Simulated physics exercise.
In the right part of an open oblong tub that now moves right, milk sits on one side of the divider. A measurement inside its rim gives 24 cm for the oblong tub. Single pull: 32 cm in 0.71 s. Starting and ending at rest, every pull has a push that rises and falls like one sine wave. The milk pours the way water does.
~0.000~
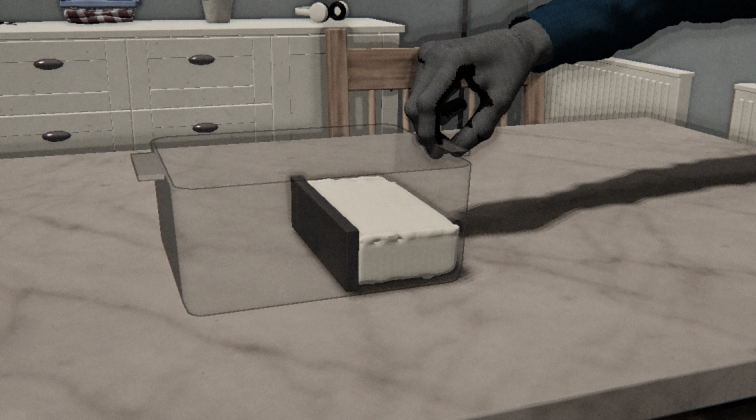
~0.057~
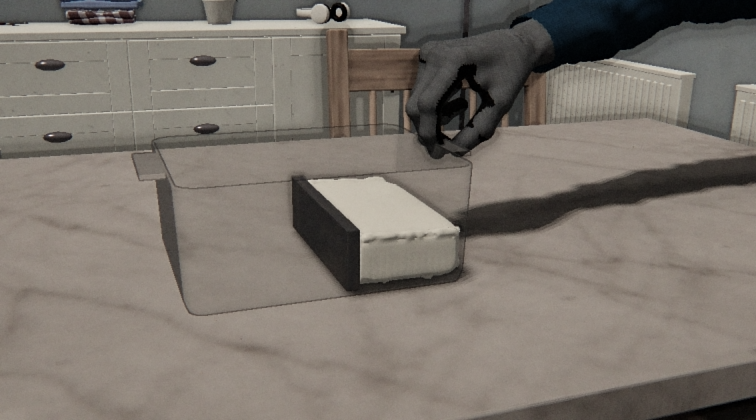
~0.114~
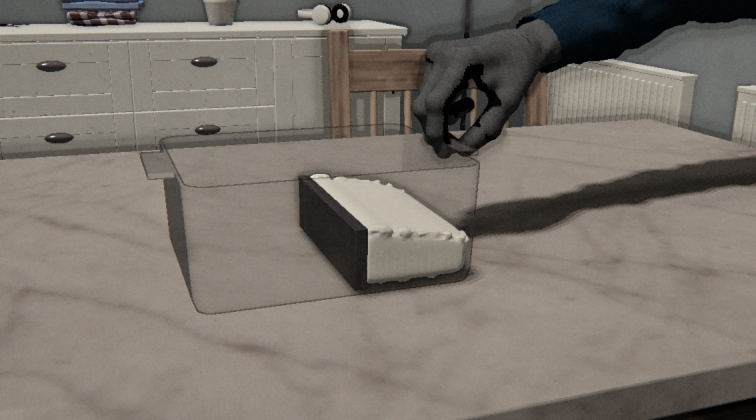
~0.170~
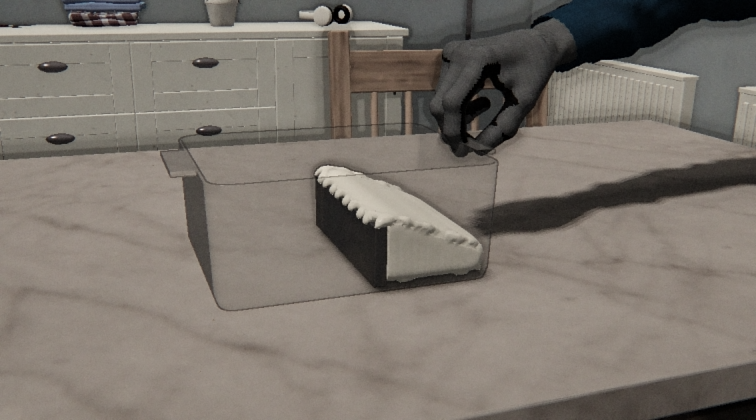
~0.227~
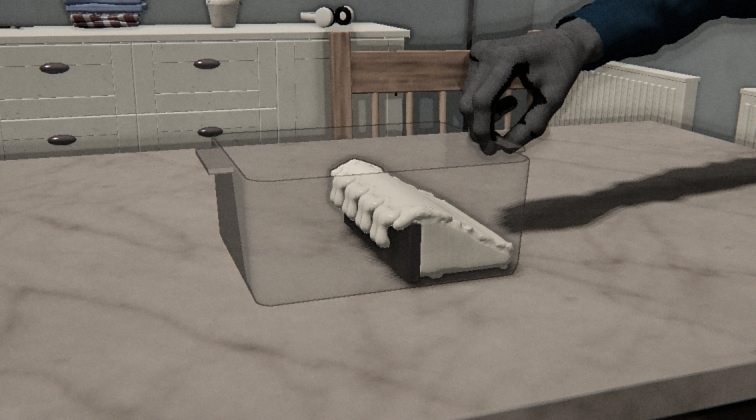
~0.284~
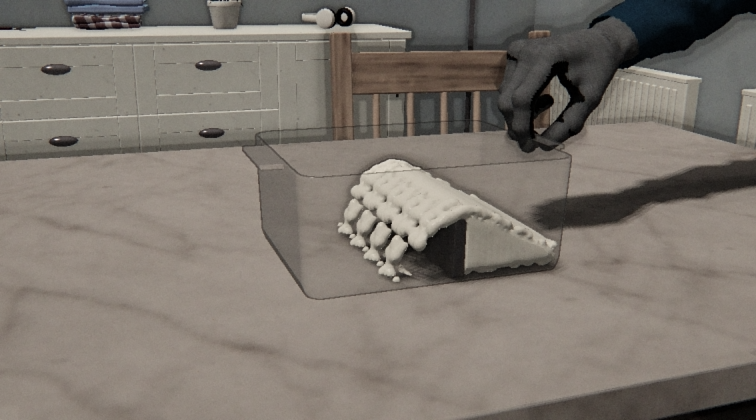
On a marbled kitchen table, an open see-through tub holds white liquid to the right of a dark divider, with a gloved-looking hand at its rim. The hand moves the tub right, slowly then faster, and the liquid climbs toward the divider, then pours over it in lumpy strands into the left part.
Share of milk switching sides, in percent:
Close to 16 percent.
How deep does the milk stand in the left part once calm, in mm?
I'd estimate close to 6 millimetres of depth.
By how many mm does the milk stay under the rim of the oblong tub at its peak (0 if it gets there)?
Min. clearance below rim: Some 30 mm.
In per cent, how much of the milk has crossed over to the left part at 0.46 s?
Roughly 14 percent.
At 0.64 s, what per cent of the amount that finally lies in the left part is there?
Around 90%.
After 0.46 s it has gone 25 cm; 14 per cent is on the left side and 0 is out of the oblong tub.
After 0.64 s it has gone 32 cm; 14 per cent is on the left side and 0 is out of the oblong tub.
After 0.82 s it has gone 32 cm; 15 per cent is on the left side and 0 is out of the oblong tub.
After 1.00 s it has gone 32 cm; 15 per cent is on the left side and 0 is out of the oblong tub.
In the end 16 per cent is on the left side and 0 is out of the oblong tub.
